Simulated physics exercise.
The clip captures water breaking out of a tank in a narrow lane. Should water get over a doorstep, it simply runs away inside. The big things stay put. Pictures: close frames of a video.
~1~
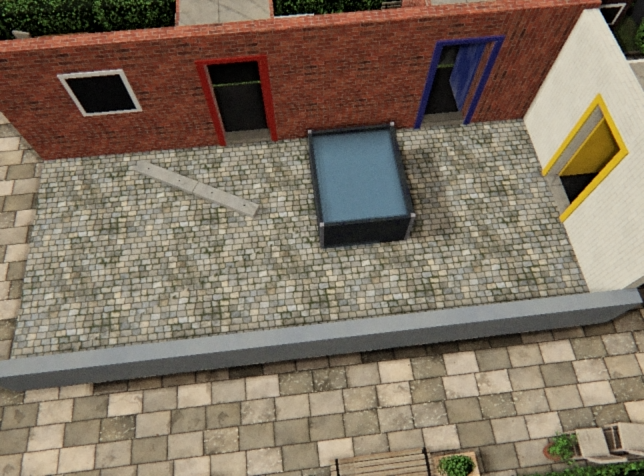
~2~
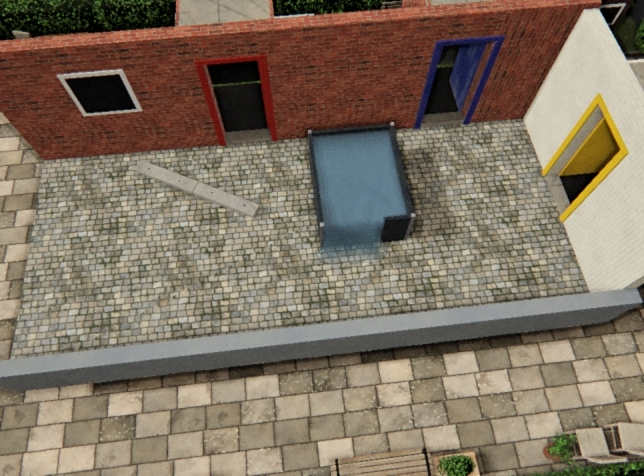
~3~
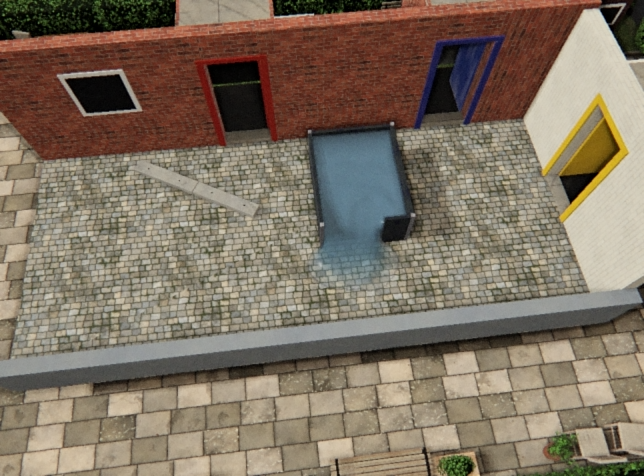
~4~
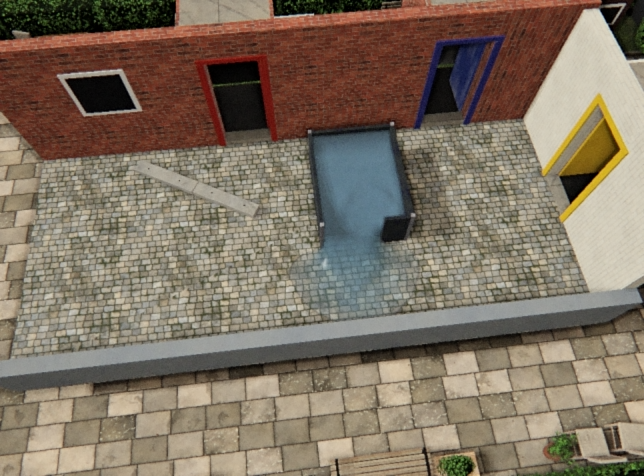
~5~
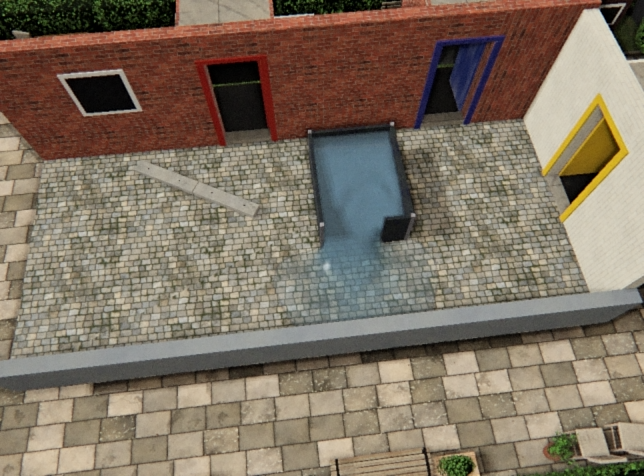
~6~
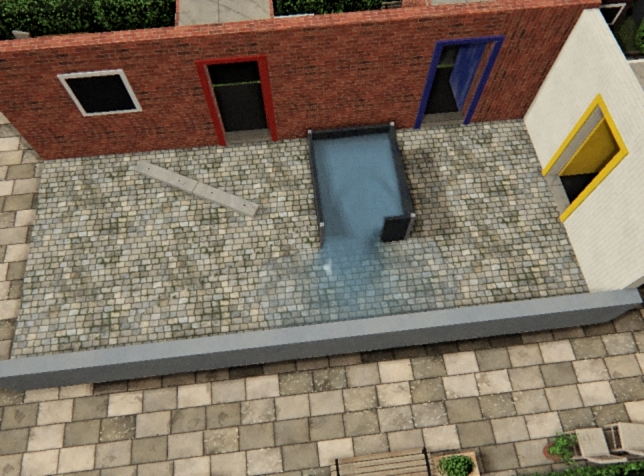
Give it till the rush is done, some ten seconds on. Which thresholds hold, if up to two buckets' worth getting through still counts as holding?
The yellow door does not hold; the blue door holds; the red door holds.
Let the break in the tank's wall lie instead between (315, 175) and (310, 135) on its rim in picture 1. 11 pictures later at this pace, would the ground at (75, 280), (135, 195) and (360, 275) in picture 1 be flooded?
Point by point: Soaked; soaked; unwetted.
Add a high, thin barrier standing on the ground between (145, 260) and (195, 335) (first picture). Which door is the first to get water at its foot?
The yellow-painted one comes first.
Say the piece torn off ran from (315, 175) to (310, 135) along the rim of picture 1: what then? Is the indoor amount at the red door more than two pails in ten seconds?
Result for the red door: It ends up above.
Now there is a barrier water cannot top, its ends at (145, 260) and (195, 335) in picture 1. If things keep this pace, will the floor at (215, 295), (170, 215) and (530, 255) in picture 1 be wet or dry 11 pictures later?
Listed order: Swamped, spared, swamped.
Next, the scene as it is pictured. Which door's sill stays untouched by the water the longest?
Going by the pictures, I'd say the red door.
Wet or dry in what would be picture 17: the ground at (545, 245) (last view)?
Lab note - point status: Swamped.
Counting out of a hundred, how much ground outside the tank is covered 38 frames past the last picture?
It comes to 80 per cent.
A moment on, water covers 15 % of the floor; the yellow door not reached, the blue door not reached, the red door not reached.
Next, water covers 35 % of the floor; the yellow door not reached, the blue door not reached, the red door not reached.
Then, water covers 60 % of the floor; the yellow door under two buckets in, the blue door not reached, the red door not reached.
Later, water covers 80 % of the floor; the yellow door over two buckets in, the blue door wet at the sill, nothing in, the red door not reached.
In the end, water covers 95 % of the floor; the yellow door over two buckets in, the blue door wet at the sill, nothing in, the red door wet at the sill, nothing in.
